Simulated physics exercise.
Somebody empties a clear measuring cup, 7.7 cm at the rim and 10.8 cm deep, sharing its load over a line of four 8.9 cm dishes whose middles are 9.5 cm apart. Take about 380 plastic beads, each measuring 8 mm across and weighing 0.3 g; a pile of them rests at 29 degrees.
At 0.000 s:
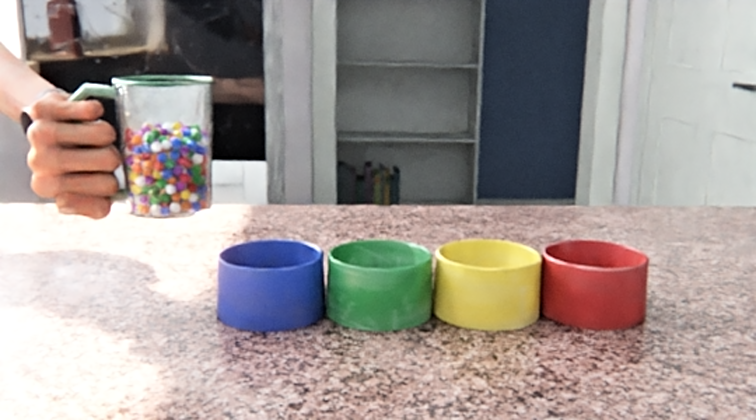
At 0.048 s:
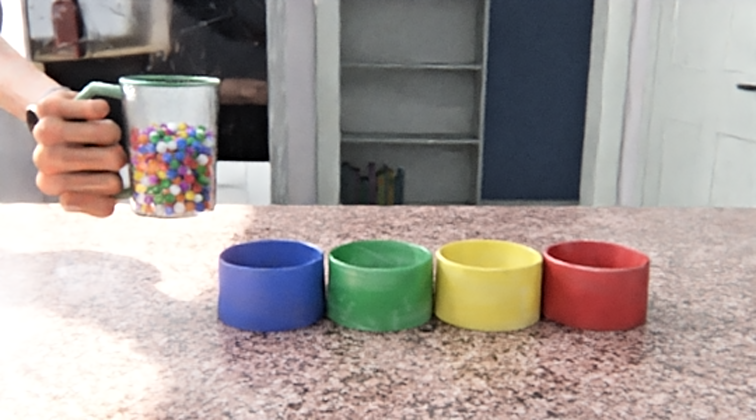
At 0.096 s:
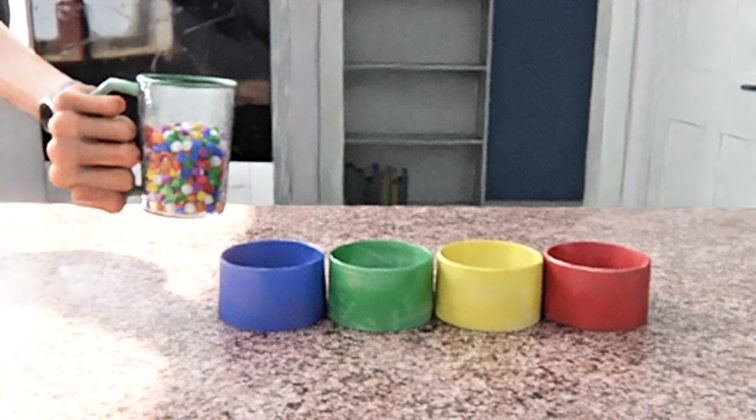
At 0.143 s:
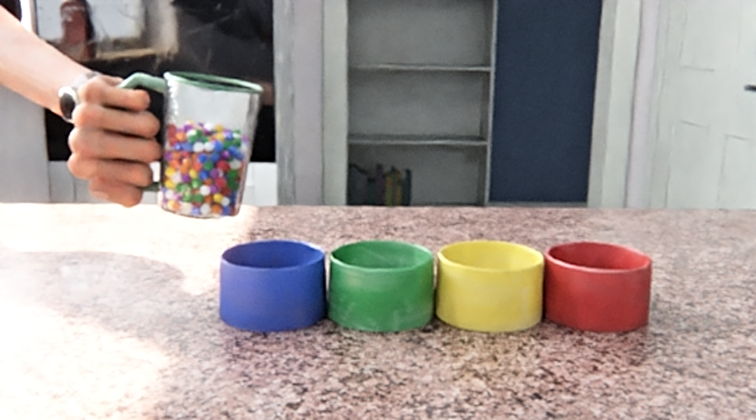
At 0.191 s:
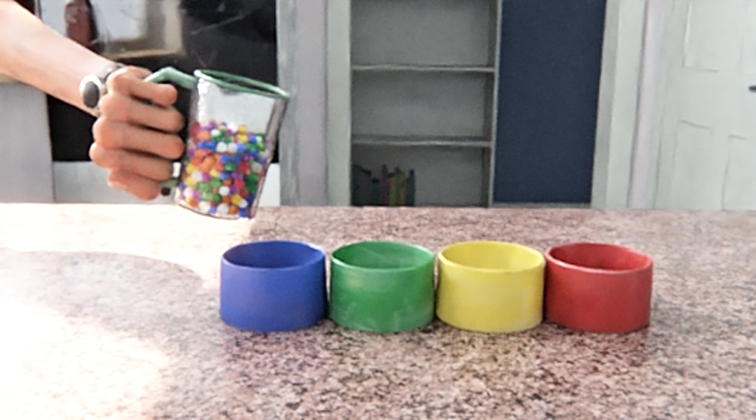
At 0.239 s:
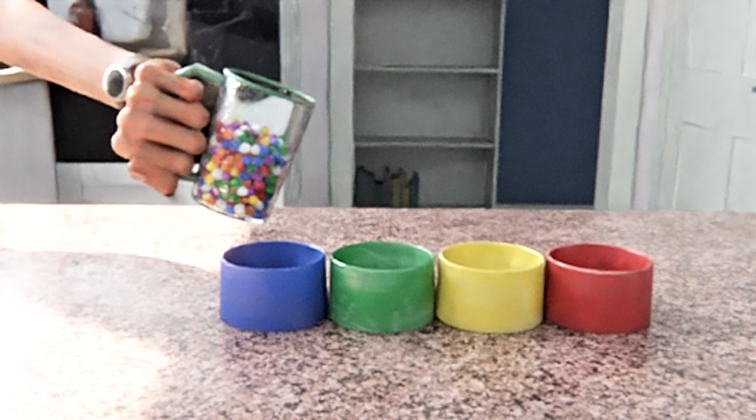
A hand holding a clear measuring cup of multicoloured beads moves rightward from the left side, gradually tilting the cup to the right above a speckled countertop, seen from the front and slightly above in a bright room. Blue, green, yellow and red dishes stand still in a row, left to right, before shelves and a pale door. The beads shift inside the tilting cup while the view stays nearly steady.
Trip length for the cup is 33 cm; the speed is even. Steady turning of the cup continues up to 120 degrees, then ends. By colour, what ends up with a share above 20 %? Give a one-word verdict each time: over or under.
Verdicts: Red over, blue under, green under, yellow under, counter over.
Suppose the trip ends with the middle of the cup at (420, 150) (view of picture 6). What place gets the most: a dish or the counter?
Yellow.
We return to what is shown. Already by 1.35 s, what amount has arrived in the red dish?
I'd say close to 65 per cent at that point.
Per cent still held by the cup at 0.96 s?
Around 95 in a hundred.
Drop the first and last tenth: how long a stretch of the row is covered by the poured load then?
That stretch measures near 19 centimetres.
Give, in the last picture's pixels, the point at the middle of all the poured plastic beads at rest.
After settling, the middle sits near (617, 296).
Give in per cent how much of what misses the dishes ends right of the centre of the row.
It's close to 100 in a hundred.
Then, at 0.67 s, tilt 68 degrees; cup holds 100 %.
After 0.96 s, tilt 100 degrees; cup holds 95 %.
After 1.35 s, tilt 120 degrees; cup holds 10 %, red 65 %.
By 2.3 s all is still; red 70 %, blue 0 %, green 0 %, yellow 0 %, counter 30 %.
